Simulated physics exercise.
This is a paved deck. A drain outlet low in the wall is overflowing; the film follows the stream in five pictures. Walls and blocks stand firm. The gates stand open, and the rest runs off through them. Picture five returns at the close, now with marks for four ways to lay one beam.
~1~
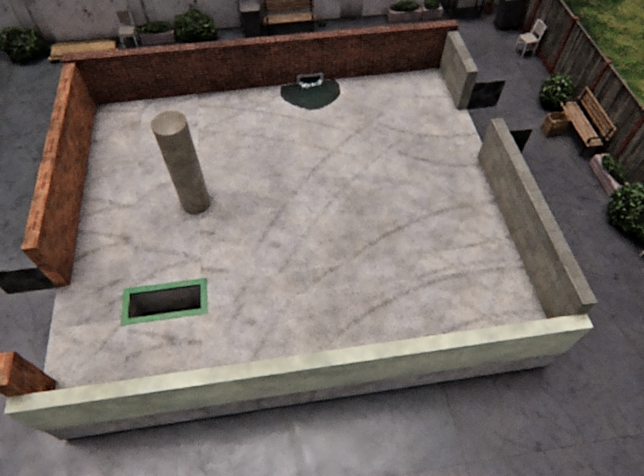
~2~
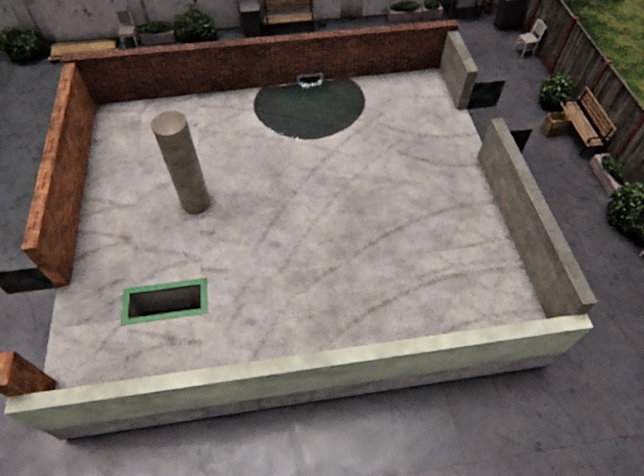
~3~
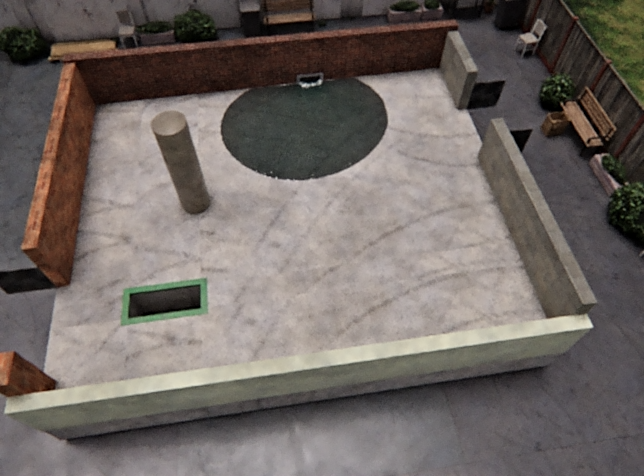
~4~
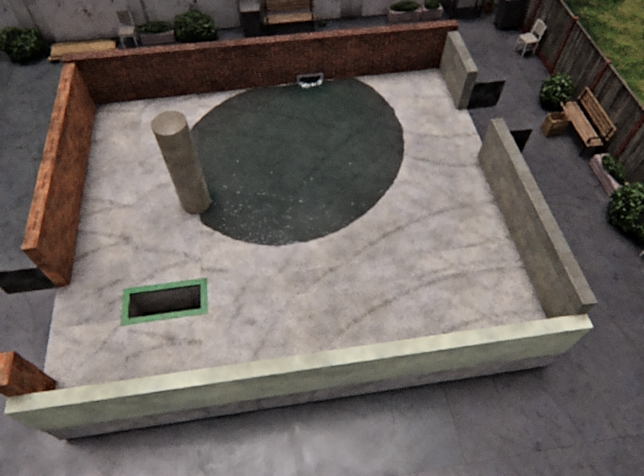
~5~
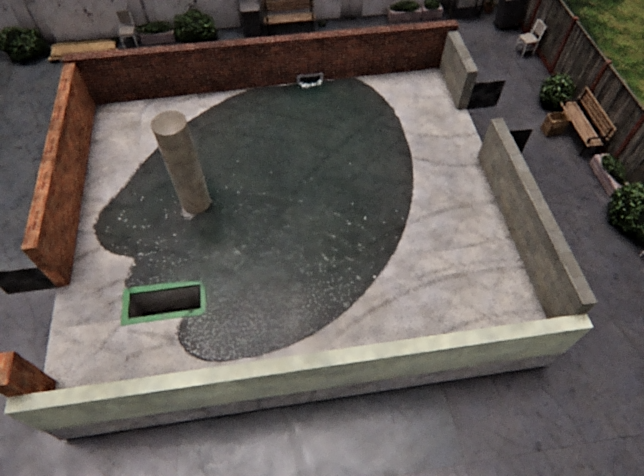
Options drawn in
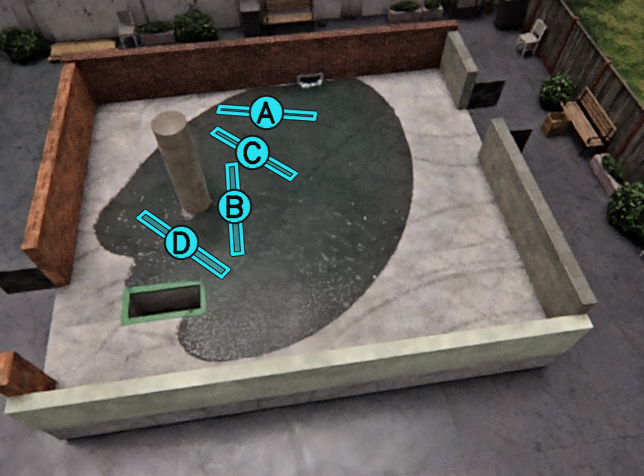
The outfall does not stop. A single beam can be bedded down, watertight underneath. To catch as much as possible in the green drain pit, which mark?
It is A.
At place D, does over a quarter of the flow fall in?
No.
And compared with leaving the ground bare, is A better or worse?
It is worse.
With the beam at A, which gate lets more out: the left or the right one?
The left gate.
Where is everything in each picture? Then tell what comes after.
Outfall at (310, 78); green drain pit at (165, 301); open gate at (63, 330); open gate at (467, 132); 2 % of the ground under water, visible out to (304, 105); green drain pit still dry, in the first frame.
In the second frame, 7 % of the ground under water, visible out to (315, 136); green drain pit still dry.
In the third frame, 15 % of the ground under water, visible out to (254, 169); green drain pit still dry.
In the fourth frame, 29 % of the ground under water, visible out to (233, 234); green drain pit still dry.
In the fifth frame, 48 % of the ground under water, visible out to (195, 343); green drain pit taking water.
In cyan, A from (219, 109) to (314, 116); B from (237, 253) to (231, 164); C from (214, 130) to (293, 176); D from (141, 214) to (225, 273).
If A is chosen, about 25 % of the stream goes into the green drain pit, about 75 % out by the gates.
If B is chosen, about 18 % of the stream goes into the green drain pit, about 81 % out by the gates.
If C is chosen, about 19 % of the stream goes into the green drain pit, about 81 % out by the gates.
If D is chosen, about 15 % of the stream goes into the green drain pit, about 84 % out by the gates.
